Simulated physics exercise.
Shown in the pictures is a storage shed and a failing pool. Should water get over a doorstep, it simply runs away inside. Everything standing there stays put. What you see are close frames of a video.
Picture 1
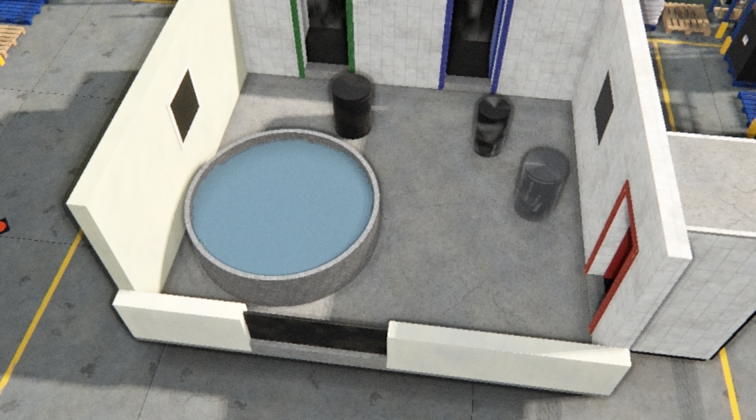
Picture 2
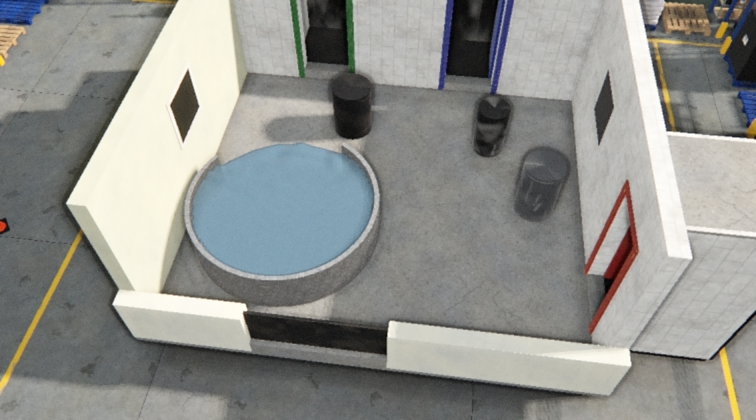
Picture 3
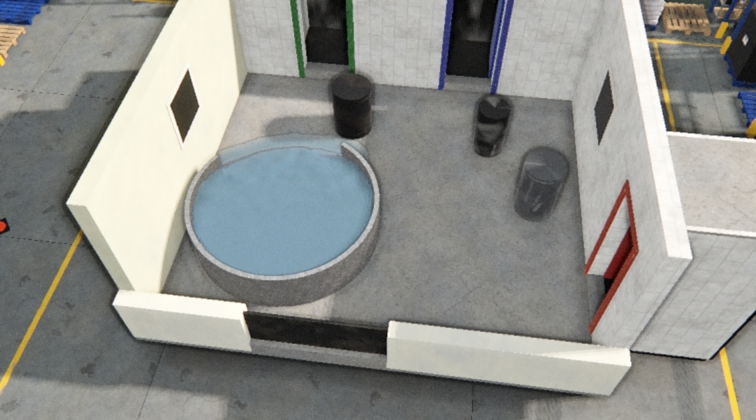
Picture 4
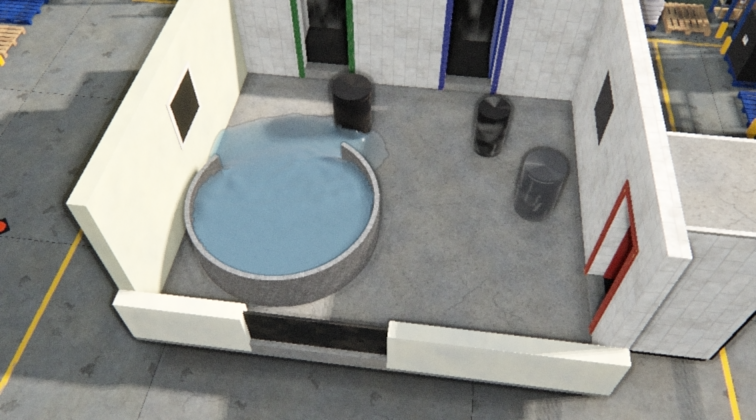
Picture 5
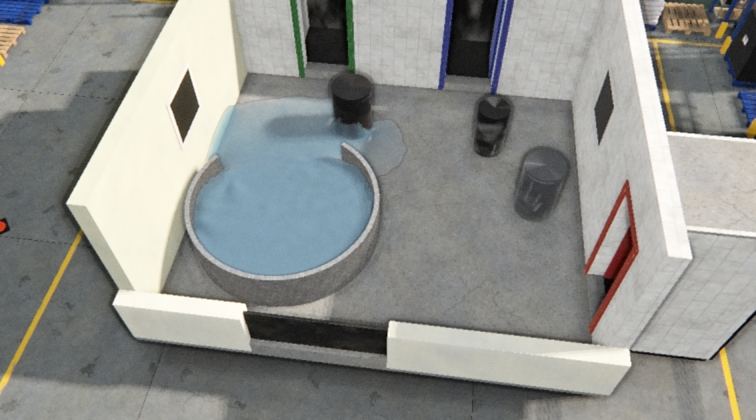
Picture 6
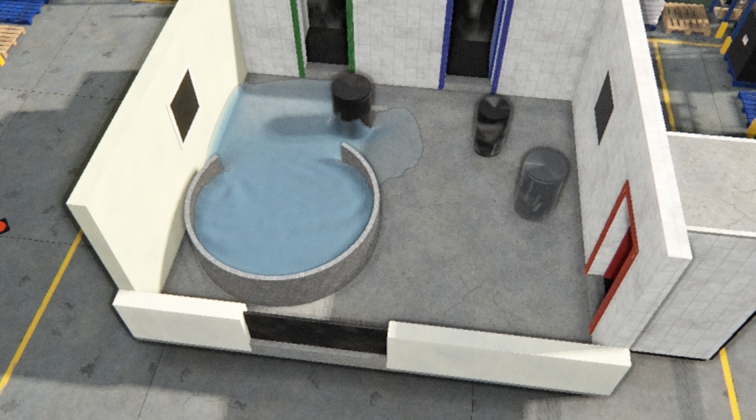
A round pool opens at its far side and water spreads across the grey floor.
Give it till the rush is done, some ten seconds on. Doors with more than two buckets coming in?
One by one: The blue door keeps to the limit; the green door goes over the limit; the red door goes over the limit.
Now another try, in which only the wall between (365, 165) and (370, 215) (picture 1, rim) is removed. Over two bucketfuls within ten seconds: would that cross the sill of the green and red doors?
In order, the green one remains short, the red one overshoots.
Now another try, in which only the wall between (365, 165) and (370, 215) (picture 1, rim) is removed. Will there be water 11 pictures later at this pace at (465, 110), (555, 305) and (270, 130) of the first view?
Submerged, submerged, bone-dry.
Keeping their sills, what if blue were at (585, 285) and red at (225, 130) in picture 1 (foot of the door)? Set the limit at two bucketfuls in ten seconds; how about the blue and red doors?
Blue: Comes in low; red: Comes in high.
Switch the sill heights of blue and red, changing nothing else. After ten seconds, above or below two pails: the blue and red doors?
Blue door goes over; red door holds.
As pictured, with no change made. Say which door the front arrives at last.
Answer: The door marked red.
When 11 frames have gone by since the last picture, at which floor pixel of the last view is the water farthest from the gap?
By then the tip should be at about (565, 100).
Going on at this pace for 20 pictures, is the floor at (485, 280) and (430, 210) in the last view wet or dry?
Untouched, then submerged.
A moment on, water covers 35 % of the floor; the blue door wet at the sill, nothing in, the green door over two buckets in, the red door not reached.
Next, water covers 50 % of the floor; the blue door wet at the sill, nothing in, the green door far over two buckets in, the red door not reached.
Then, water covers 65 % of the floor; the blue door wet at the sill, nothing in, the green door far over two buckets in, the red door not reached.
Later, water covers 95 % of the floor; the blue door wet at the sill, nothing in, the green door far over two buckets in, the red door under two buckets in.
In the end, water covers 100 % of the floor; the blue door wet at the sill, nothing in, the green door far over two buckets in, the red door over two buckets in.
